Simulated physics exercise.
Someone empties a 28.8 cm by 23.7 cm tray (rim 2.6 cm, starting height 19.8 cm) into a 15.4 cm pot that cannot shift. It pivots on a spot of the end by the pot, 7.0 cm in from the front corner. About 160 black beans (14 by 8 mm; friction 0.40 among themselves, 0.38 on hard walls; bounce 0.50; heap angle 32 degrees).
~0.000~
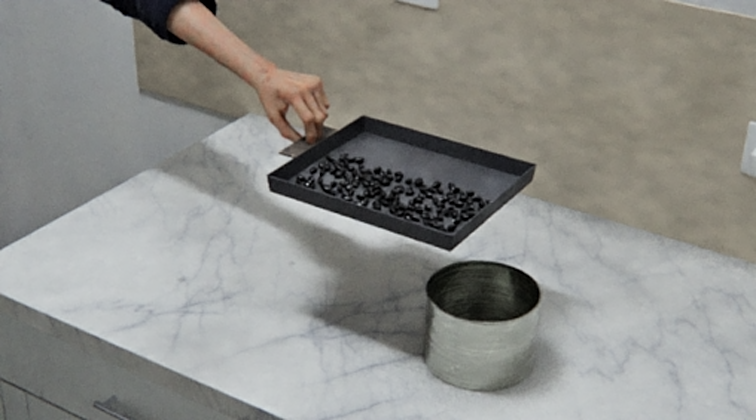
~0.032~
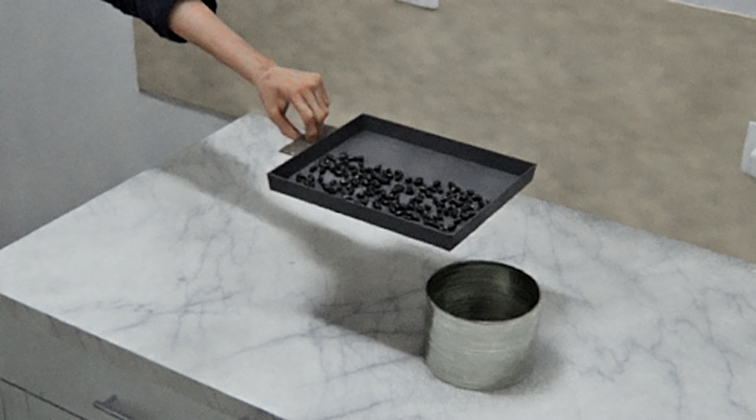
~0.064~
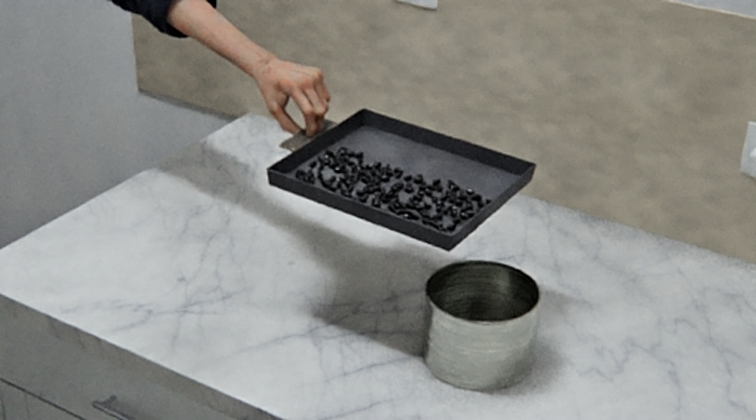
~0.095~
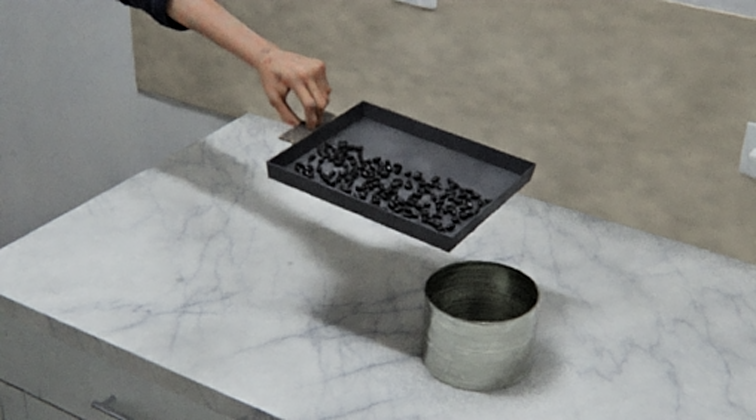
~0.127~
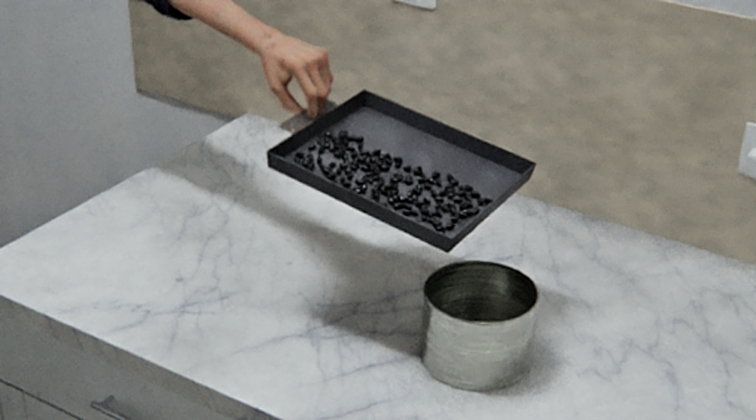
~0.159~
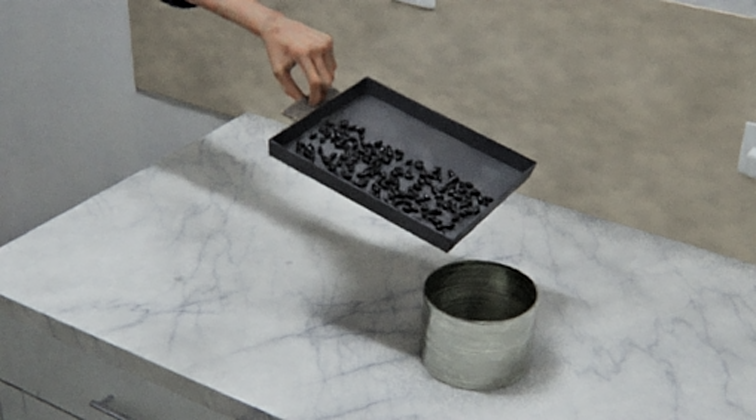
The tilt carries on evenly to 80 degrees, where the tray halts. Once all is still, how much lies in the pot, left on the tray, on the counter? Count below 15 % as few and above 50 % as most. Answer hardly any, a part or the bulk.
Pot: A part, tray: A part, counter: A part.
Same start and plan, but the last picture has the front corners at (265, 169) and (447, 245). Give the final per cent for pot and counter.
Pot 15, counter 45.
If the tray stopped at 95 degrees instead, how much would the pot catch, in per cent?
In that case some 55 per cent.
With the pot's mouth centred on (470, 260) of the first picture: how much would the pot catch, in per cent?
About 0 per cent.
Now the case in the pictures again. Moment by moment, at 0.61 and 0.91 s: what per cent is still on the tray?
In turn: 100, 40.
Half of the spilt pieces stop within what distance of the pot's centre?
About 26 cm.
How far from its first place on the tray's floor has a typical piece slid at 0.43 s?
About 4 cm.
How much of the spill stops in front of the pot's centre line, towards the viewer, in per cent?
Roughly 80 per cent.
After 0.43 s, tilt 46 degrees; the tray holds 100 %, the pot 0 %.
After 0.61 s, tilt 68 degrees; the tray holds 100 %, the pot 0 %.
After 0.91 s, tilt 80 degrees; the tray holds 40 %, the pot 25 %.
In the end, at 2.4 s, pot 30 %, tray 40 %, counter 30 %.
